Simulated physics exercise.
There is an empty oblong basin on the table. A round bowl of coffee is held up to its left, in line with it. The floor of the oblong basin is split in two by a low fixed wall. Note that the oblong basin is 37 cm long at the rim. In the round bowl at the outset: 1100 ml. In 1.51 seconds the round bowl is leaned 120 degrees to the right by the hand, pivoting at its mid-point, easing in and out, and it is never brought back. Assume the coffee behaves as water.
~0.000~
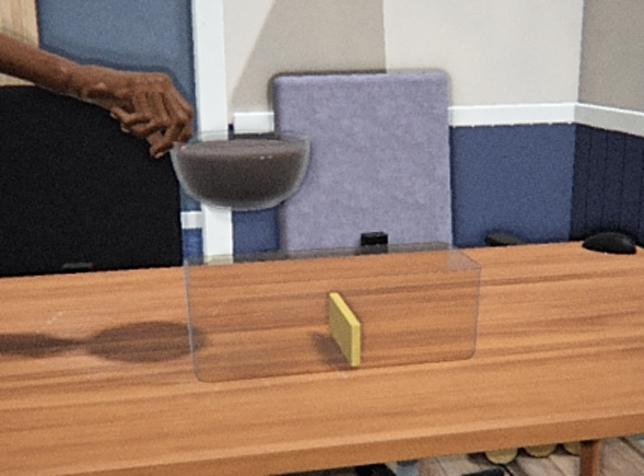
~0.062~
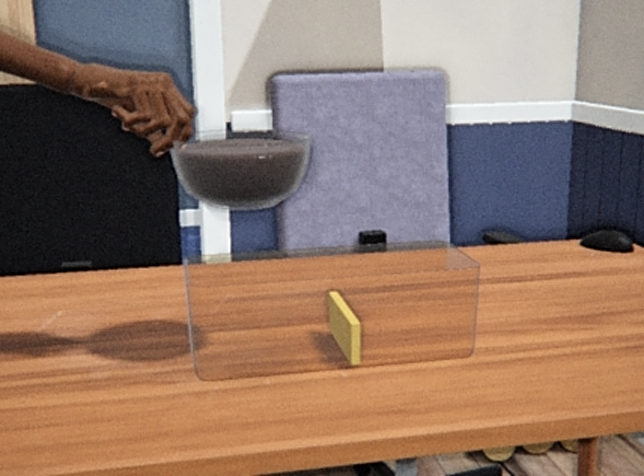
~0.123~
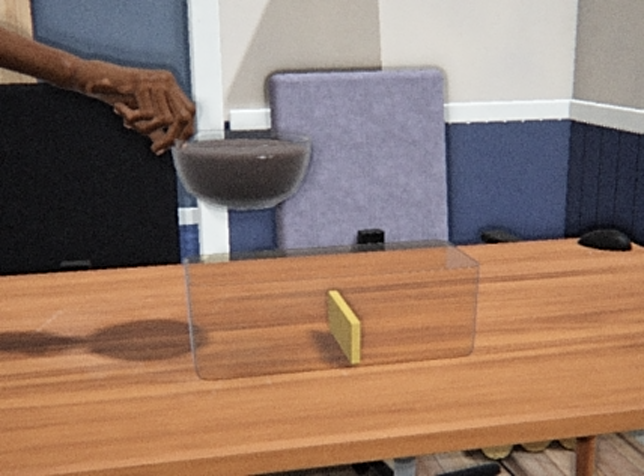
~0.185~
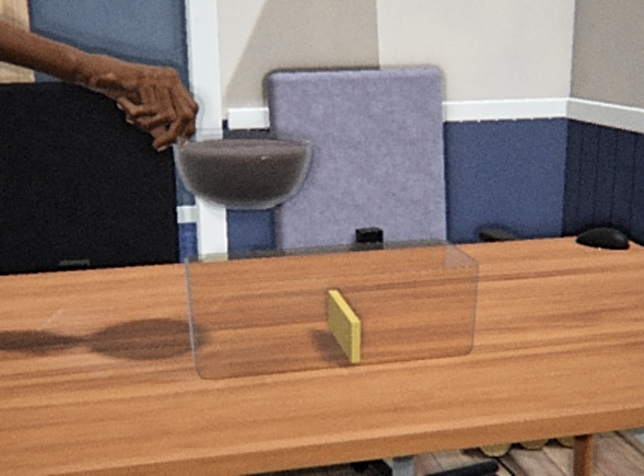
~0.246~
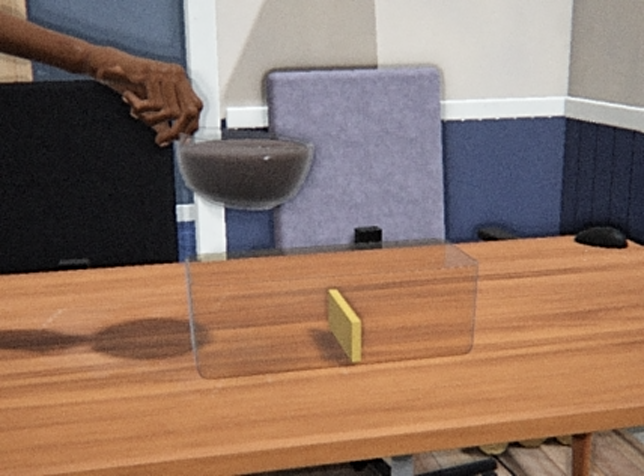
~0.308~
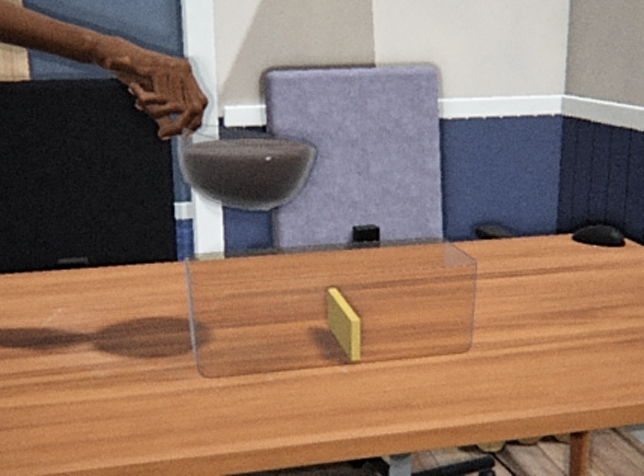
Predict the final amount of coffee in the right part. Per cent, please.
The right part ends with roughly 70 per cent.
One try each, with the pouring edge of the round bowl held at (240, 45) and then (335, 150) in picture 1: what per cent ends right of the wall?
Respectively about 20 and 85 percent.
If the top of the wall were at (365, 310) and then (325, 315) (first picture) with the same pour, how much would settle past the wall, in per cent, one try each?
Try 1: 50 %; try 2: 80 %.
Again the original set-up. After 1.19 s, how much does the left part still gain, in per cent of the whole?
That works out to roughly 2 per cent of the whole.
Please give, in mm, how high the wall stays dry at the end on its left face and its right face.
Left about 44 mm, right about 20 mm.
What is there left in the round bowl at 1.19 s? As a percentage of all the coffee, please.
I'd estimate some 1 per cent.
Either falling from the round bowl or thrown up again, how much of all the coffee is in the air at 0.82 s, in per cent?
Close to 30 in a hundred.
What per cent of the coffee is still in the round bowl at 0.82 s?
Some 38 % of it is still there.
After 0.82 s the tilt is 68° and 38 per cent is still to pour, 2 is left of the wall and 30 right of it.
After 1.19 s the tilt is 107° and 1 per cent is still to pour, 27 is left of the wall and 70 right of it.
After 1.58 s the tilt is 120° and 0 per cent is still to pour, 29 is left of the wall and 71 right of it.
After 2.01 s the tilt is 120° and 0 per cent is still to pour, 29 is left of the wall and 71 right of it.
In the end 29 per cent lies left of the wall, 70 right of it and 0 outside.
